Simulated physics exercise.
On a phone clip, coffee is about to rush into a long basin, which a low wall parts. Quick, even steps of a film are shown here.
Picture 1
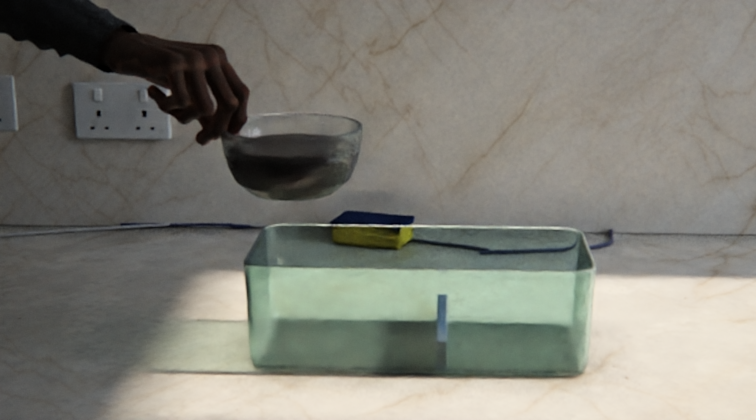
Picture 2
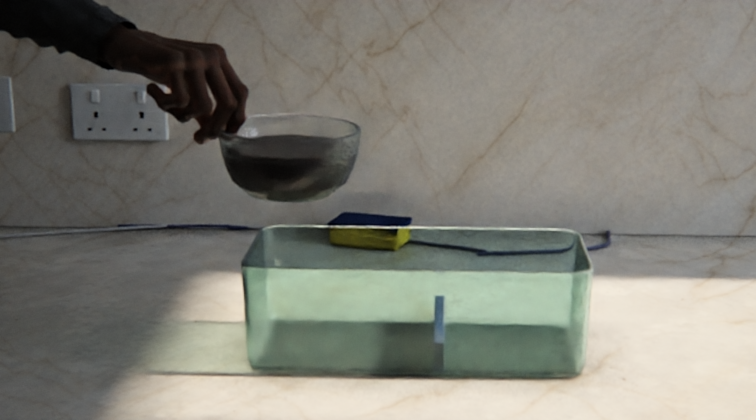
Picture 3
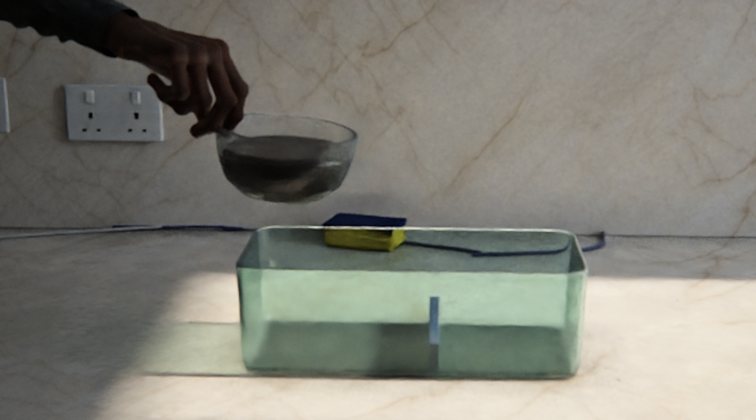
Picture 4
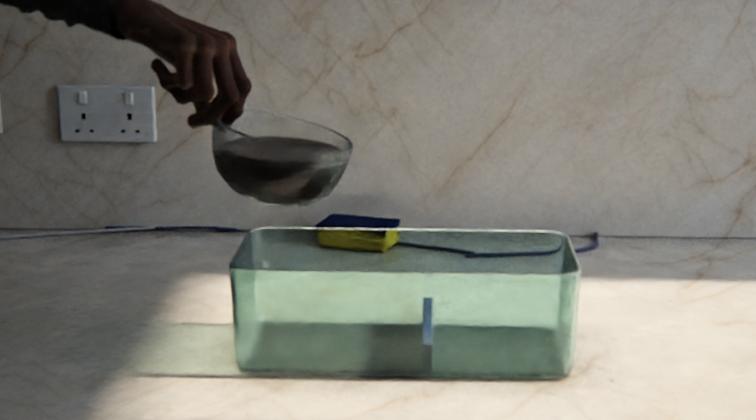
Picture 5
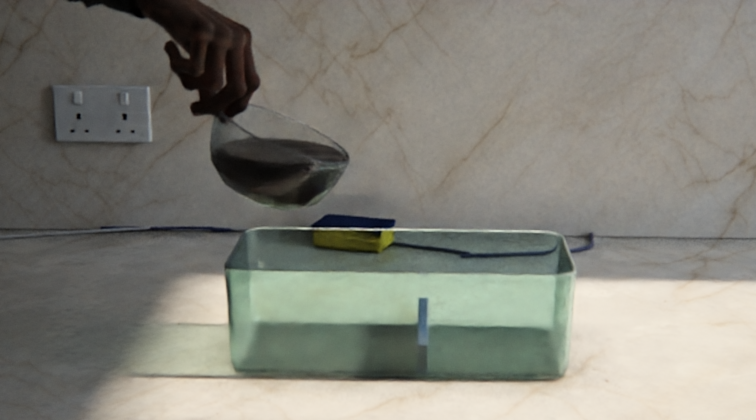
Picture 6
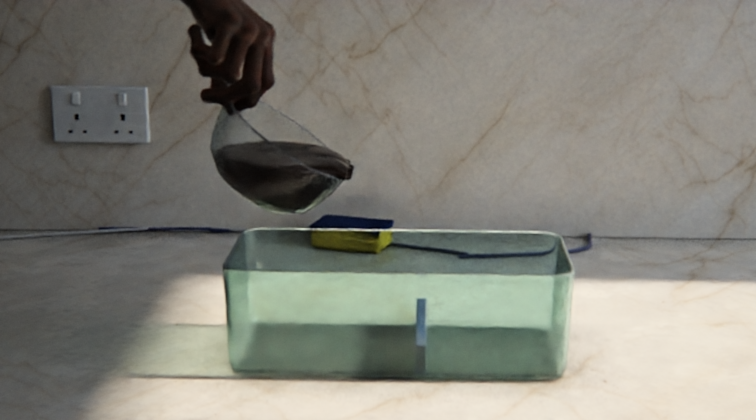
A hand held a clear glass bowl of dark liquid above a long, greenish see-through basin with a low divider, then gradually tilted it to the right until the liquid reached the lowered rim.
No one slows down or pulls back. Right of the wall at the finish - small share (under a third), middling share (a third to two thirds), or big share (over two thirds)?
Small.
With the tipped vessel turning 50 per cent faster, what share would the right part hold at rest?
Around 20 percent ends up there.
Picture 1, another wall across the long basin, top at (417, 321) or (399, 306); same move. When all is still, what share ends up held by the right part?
30 % and 45 %, roughly.
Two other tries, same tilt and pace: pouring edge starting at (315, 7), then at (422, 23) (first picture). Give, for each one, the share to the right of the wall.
Start one gives some 15 %, start two some 70 %.
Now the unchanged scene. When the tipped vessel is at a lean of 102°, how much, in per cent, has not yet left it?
I'd reckon near 10 percent is still held at that tilt.
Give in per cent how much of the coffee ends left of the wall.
About 85 per cent.
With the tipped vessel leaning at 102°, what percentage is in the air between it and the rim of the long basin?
I'd put it at roughly 15 percent of it.
A moment on, the tilt is 102° and 12 per cent is still to pour, 73 is left of the wall and 0 right of it.
Next, the tilt is 121° and 0 per cent is still to pour, 89 is left of the wall and 9 right of it.
Then the tilt is 121° and 0 per cent is still to pour, 87 is left of the wall and 11 right of it.
Later the tilt is 121° and 0 per cent is still to pour, 87 is left of the wall and 11 right of it.
At rest 87 per cent lies left of the wall, 11 right of it and 1 outside.
